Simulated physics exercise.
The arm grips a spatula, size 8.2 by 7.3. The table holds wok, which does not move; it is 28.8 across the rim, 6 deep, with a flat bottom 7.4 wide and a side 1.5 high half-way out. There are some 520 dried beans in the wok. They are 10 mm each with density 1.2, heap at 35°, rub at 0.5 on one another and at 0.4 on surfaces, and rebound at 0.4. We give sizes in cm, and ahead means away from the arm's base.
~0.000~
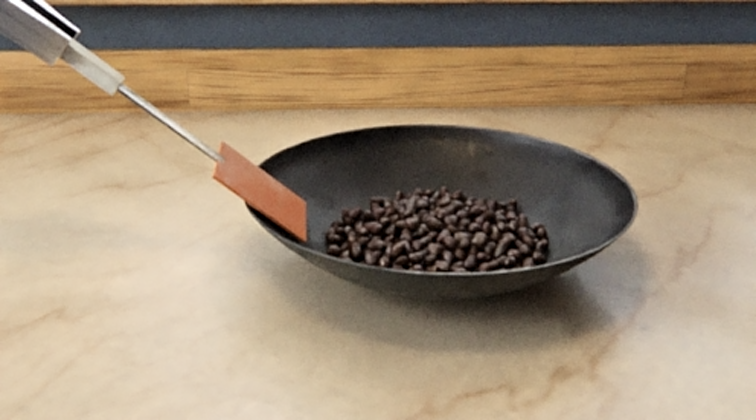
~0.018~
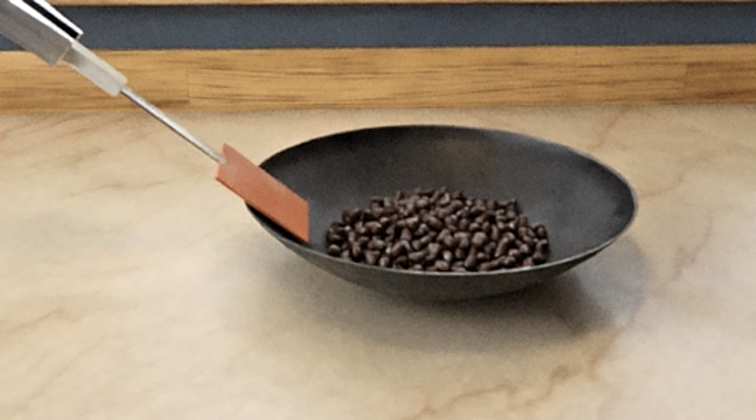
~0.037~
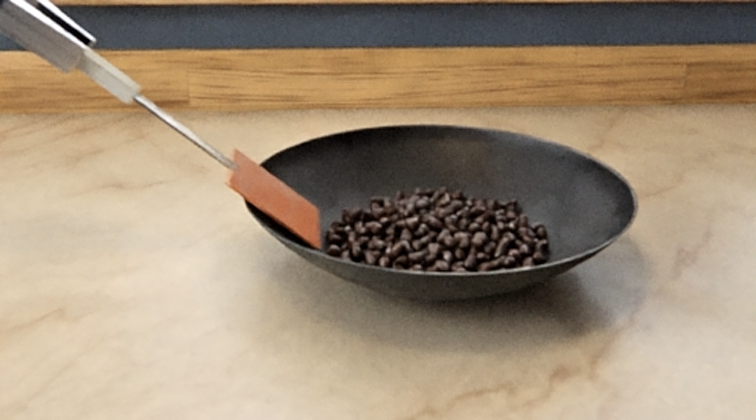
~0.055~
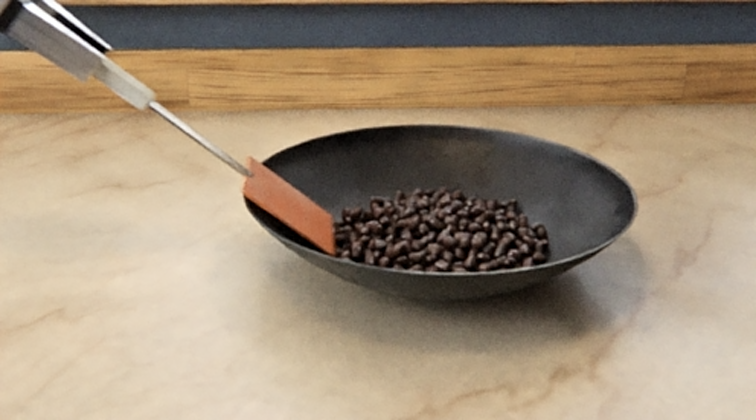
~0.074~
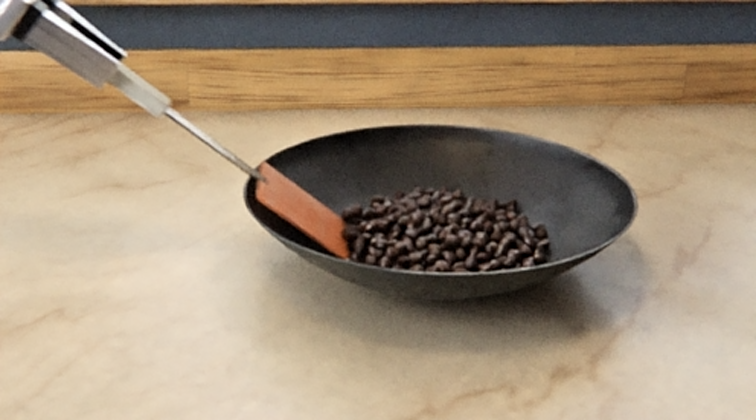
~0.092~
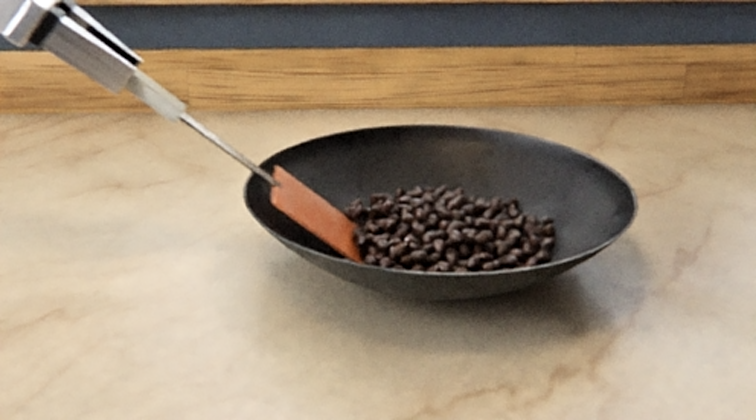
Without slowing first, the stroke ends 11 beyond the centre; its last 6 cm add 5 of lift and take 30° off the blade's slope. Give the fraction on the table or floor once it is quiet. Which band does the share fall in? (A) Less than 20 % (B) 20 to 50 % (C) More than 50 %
A, less than 20 %.
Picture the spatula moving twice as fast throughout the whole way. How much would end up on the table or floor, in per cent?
Approx. 35 per cent.
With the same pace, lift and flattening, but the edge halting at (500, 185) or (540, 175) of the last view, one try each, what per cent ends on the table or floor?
I'd say some 0 per cent, then some 5 per cent.
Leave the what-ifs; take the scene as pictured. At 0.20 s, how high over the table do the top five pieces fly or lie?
I'd put it close to 5 cm.
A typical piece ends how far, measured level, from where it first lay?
5 cm.
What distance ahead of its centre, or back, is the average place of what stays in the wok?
Ahead, by around 4.5 cm.
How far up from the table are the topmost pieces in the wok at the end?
6.0 cm.
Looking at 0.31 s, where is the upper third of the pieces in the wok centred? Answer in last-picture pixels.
(571, 196).
After 0.20 s, sloping 40°, highest piece 5 above the table; 519 in the wok.
After 0.31 s, sloping 32°, highest piece 7 above the table; 519 in the wok.
After 0.57 s, sloping 10°, highest piece 8 above the table; 444 in the wok, 47 on the table or floor, 28 on the blade or in flight.
After 1.62 s, sloping 10°, highest piece 6 above the table; 444 in the wok, 75 on the table or floor.
At rest, 444 in the wok, 75 on the table or floor. That is 14 % on the table or floor.
